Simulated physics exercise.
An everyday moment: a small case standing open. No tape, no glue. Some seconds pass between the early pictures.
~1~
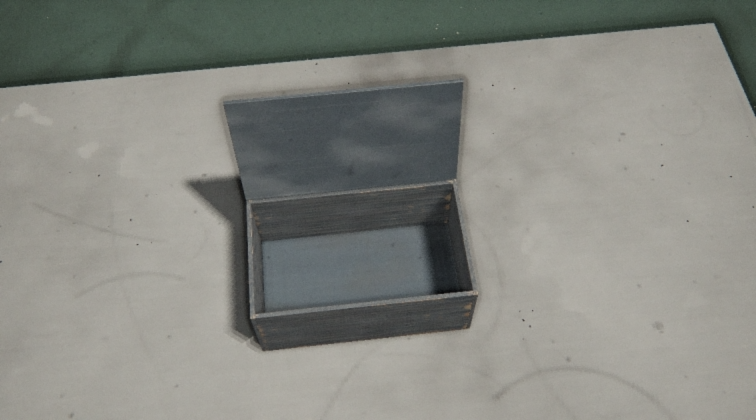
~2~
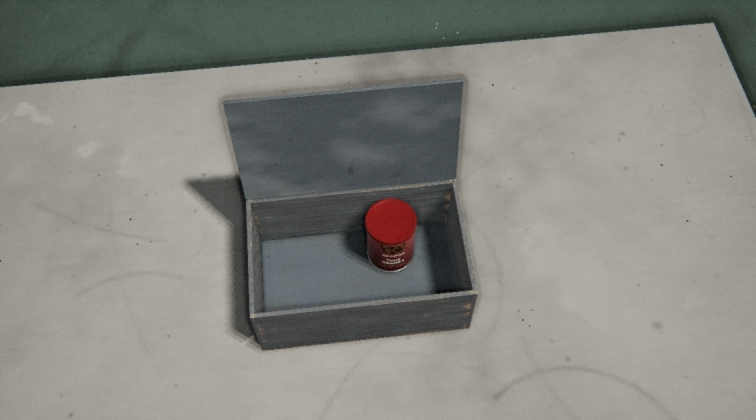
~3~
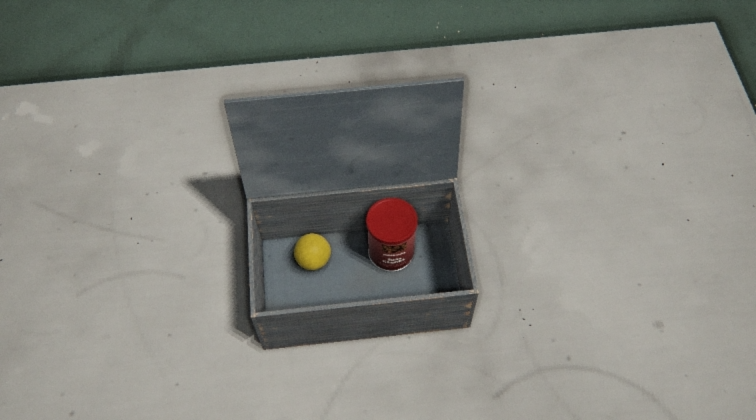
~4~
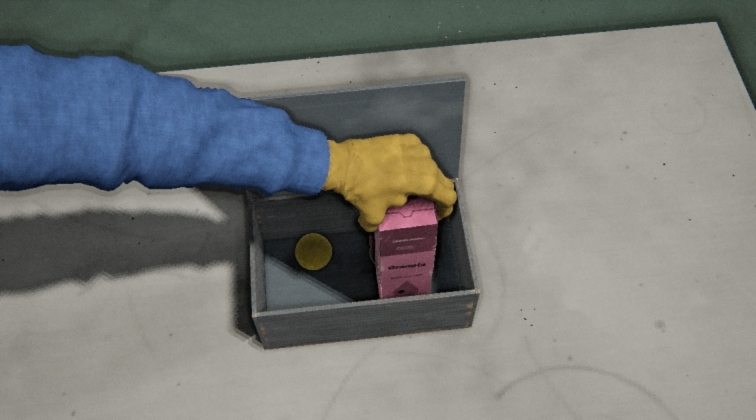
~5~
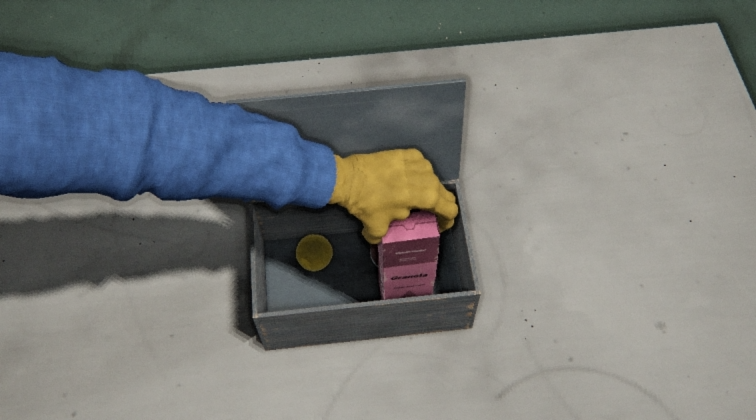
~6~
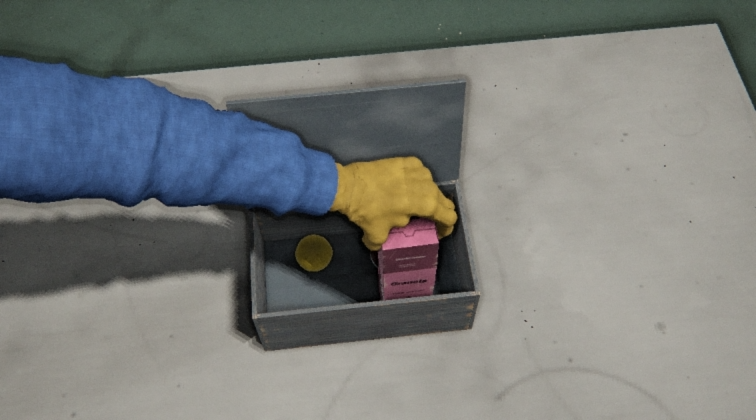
Gloved hand lowering a pink carton into an open grey case, after a red tin and then a yellow ball appear inside.
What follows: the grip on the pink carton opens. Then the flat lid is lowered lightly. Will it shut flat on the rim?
In the end the lid is held up.
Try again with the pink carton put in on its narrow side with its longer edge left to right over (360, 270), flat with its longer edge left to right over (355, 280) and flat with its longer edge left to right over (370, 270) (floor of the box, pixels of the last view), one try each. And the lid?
First, it sits on the rim; second, it shuts flat; third, it shuts flat.
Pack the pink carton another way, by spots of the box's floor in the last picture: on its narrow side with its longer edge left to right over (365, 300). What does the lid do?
Then it shuts flat.
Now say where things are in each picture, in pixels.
The last thing is not in view yet, in the first picture.
The last thing is not in view yet; red tin (391, 237), in the second picture.
The last thing is not in view yet; red tin (392, 236), in the third picture.
On its way; pink carton (404, 250), in the fourth picture.
On its way; pink carton (406, 261), in the fifth picture.
In place under the hand; pink carton (406, 267), in the sixth picture.
Then, 1.30 s after the last picture, lid 78° above the rim.
Then, 1.70 s after the last picture, lid 49° above the rim.
At rest, lid 49° above the rim; all 3 in place. Seen from the same camera at the end, pink carton near (406, 267).
